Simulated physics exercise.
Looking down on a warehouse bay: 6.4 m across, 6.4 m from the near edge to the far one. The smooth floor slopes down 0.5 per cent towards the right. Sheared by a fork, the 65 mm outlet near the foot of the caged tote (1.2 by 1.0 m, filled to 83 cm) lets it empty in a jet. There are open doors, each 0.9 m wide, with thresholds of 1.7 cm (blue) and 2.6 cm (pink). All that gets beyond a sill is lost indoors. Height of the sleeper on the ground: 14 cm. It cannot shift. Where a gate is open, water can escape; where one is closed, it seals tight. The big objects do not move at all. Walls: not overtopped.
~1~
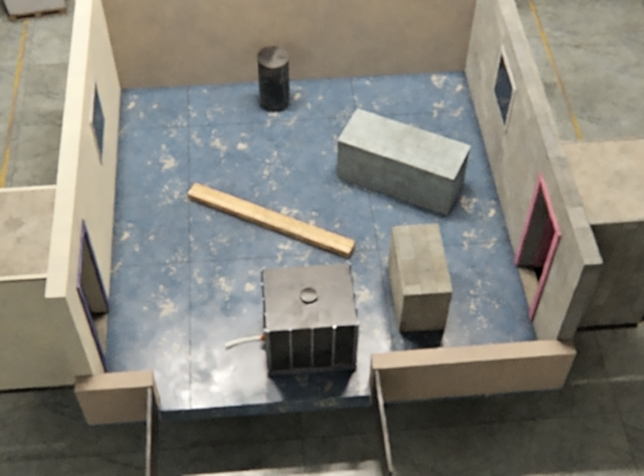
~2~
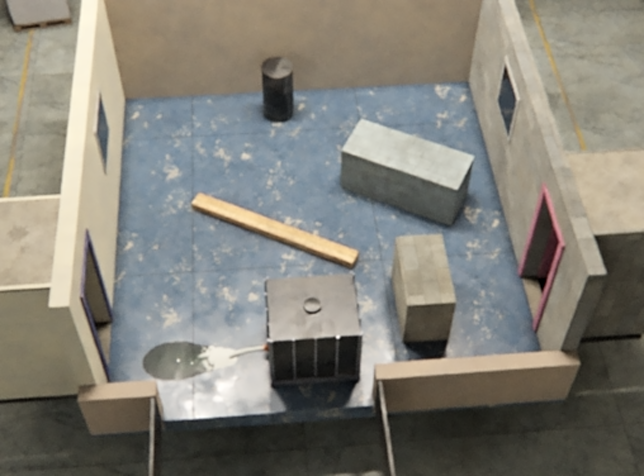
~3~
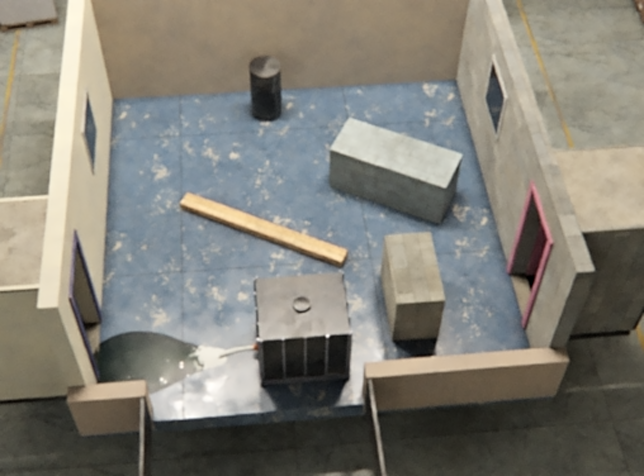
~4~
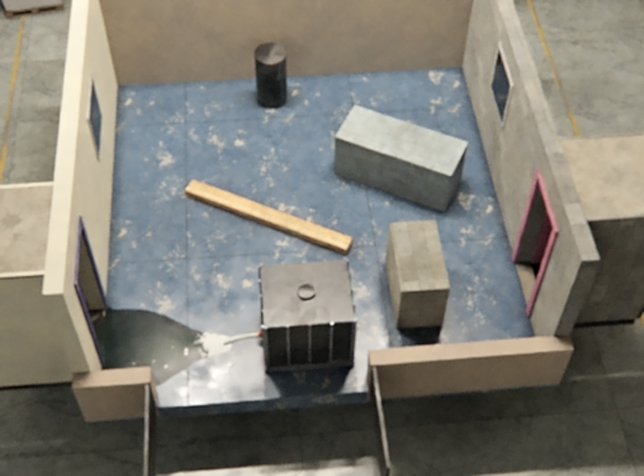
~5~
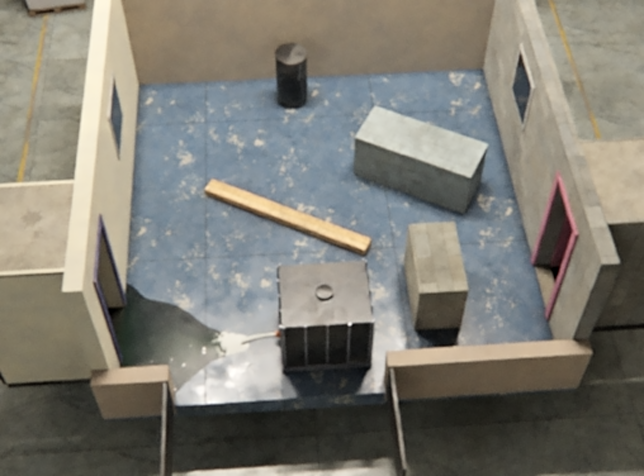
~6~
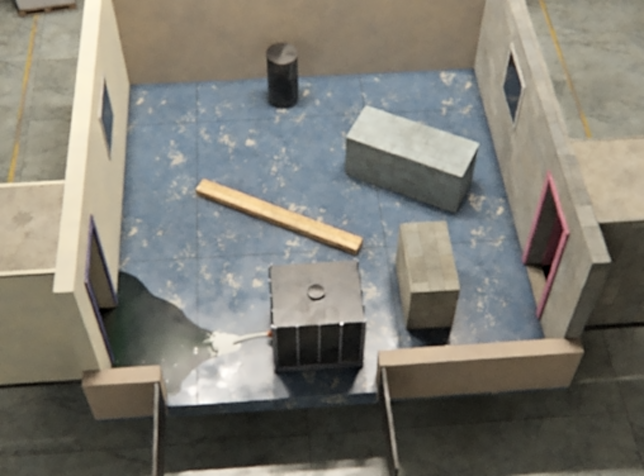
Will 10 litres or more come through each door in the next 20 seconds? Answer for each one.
Blue door - at or over that amount. Pink door - under that amount.
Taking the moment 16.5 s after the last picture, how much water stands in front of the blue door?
Roughly 3.0 centimetres.
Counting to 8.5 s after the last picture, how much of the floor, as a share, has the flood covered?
20 %.
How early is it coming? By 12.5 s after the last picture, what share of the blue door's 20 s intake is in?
80 percent, roughly.
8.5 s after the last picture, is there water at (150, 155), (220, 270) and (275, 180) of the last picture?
First untouched, then waterlogged, then untouched.
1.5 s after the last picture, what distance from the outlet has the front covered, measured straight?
I'd say close to 3.0 m.
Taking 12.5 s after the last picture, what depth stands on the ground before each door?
Blue 3.0 cm, pink 0.0 cm.
Then, 1.5 s after the last picture water covers 10 % of the floor and is deepest (4 cm) near (114, 351); blue door 3.2 cm at the sill, 7 L in, pink door not reached.
Then, 4.5 s after the last picture water covers 15 % of the floor and is deepest (4 cm) near (113, 361); blue door 3.2 cm at the sill, 14 L in, pink door not reached.
Then, 8.5 s after the last picture water covers 20 % of the floor and is deepest (4 cm) near (113, 361); blue door 3.1 cm at the sill, 24 L in, pink door not reached.
Then, 12.5 s after the last picture water covers 25 % of the floor and is deepest (4 cm) near (111, 394); blue door 3 cm at the sill, 34 L in, pink door not reached.
Then, 16.5 s after the last picture water covers 30 % of the floor and is deepest (4 cm) near (126, 361); blue door 3 cm at the sill, 42 L in, pink door not reached.
